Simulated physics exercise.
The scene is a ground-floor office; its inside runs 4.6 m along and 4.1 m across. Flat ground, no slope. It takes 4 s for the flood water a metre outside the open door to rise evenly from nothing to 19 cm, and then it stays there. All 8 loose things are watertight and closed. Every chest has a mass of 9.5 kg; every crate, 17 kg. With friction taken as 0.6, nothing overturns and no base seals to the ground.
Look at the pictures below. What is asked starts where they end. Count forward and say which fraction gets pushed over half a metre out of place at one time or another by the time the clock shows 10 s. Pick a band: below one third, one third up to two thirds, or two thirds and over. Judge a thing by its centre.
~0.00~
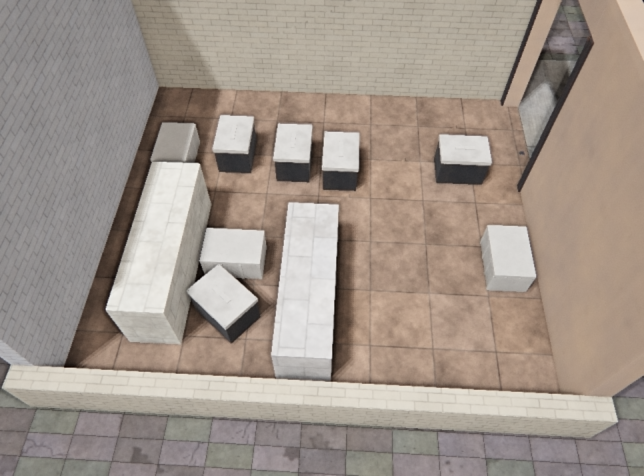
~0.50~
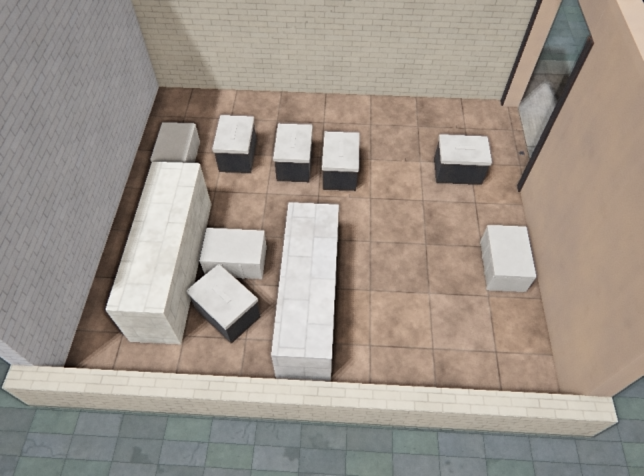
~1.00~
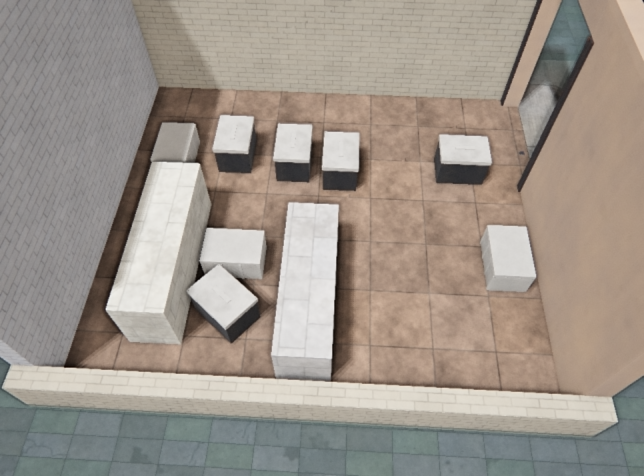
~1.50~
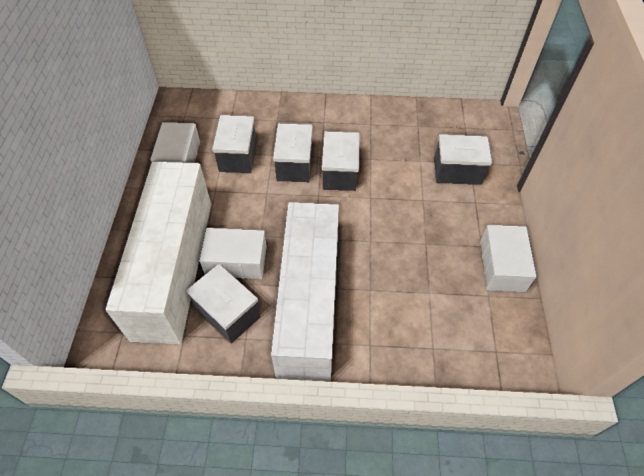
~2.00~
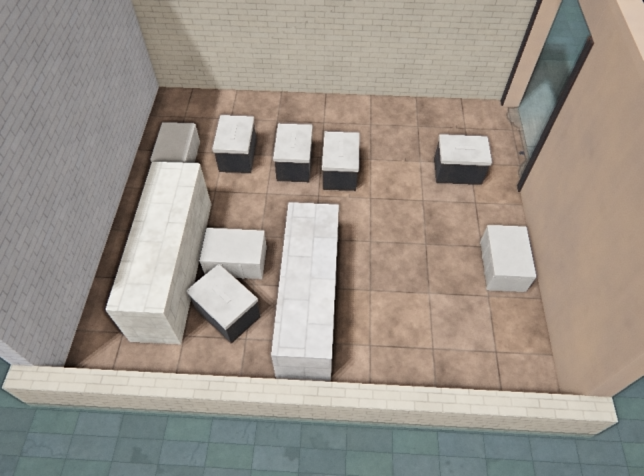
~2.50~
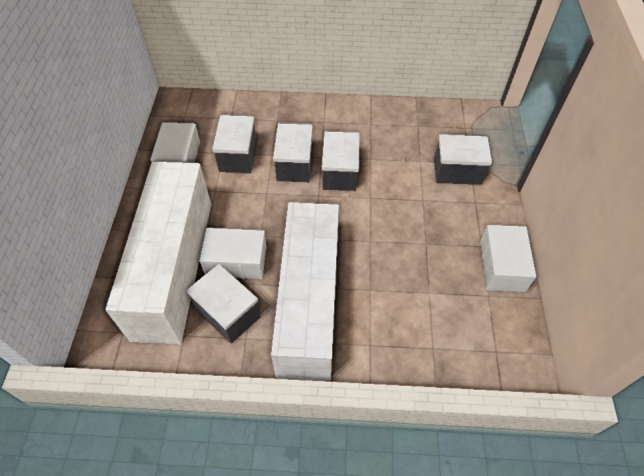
The share is one third up to two thirds.
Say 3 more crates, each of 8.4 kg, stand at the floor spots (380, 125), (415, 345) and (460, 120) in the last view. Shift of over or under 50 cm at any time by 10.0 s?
One by one, in that order: Above it, below it, above it.
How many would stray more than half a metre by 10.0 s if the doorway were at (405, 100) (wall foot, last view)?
Result: 3.
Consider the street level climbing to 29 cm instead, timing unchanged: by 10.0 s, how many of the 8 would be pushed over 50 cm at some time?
Under that setup the answer is 7.
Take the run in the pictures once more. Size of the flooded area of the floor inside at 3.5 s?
I'd put it close to 2.0 m2.
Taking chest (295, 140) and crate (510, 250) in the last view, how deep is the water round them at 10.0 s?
Depth approx. 13 cm / 1 cm.
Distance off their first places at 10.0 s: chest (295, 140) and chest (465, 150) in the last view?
80 cm and 140 cm respectively.
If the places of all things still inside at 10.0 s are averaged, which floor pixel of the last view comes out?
Mean floor pixel: About (272, 233).
After 3.5 s 0 of 8 are over 50 cm from their spots; 0 afloat.
After 4.5 s 1 of 8 are over 50 cm from their spots; 0 afloat.
After 7.0 s 3 of 8 are over 50 cm from their spots; 0 afloat.
After 10.0 s 5 of 8 are over 50 cm from their spots, and 5 have been at some point; 5 afloat.
